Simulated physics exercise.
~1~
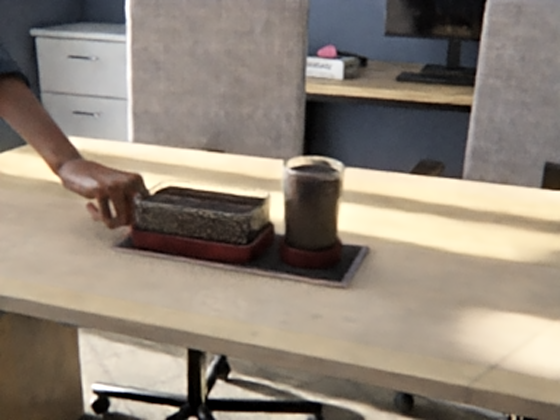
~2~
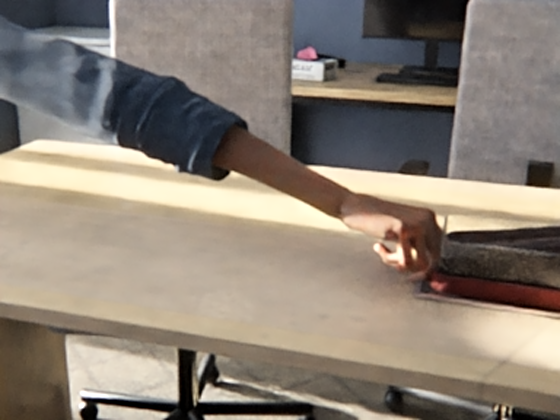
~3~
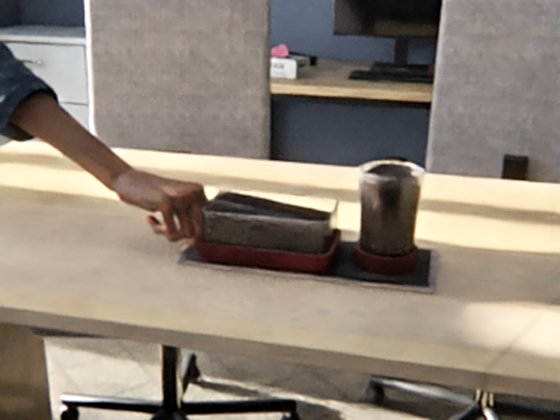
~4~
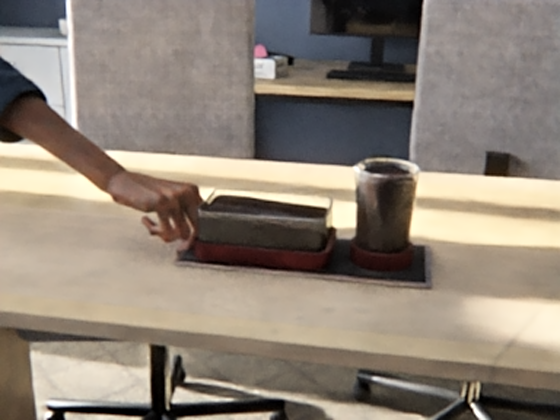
On a pale wooden office table, a hand slid a dark tray carrying an oblong tub and a drinking glass, both open and holding something dark, far to the right, then drew it partway back left, where it came to rest.
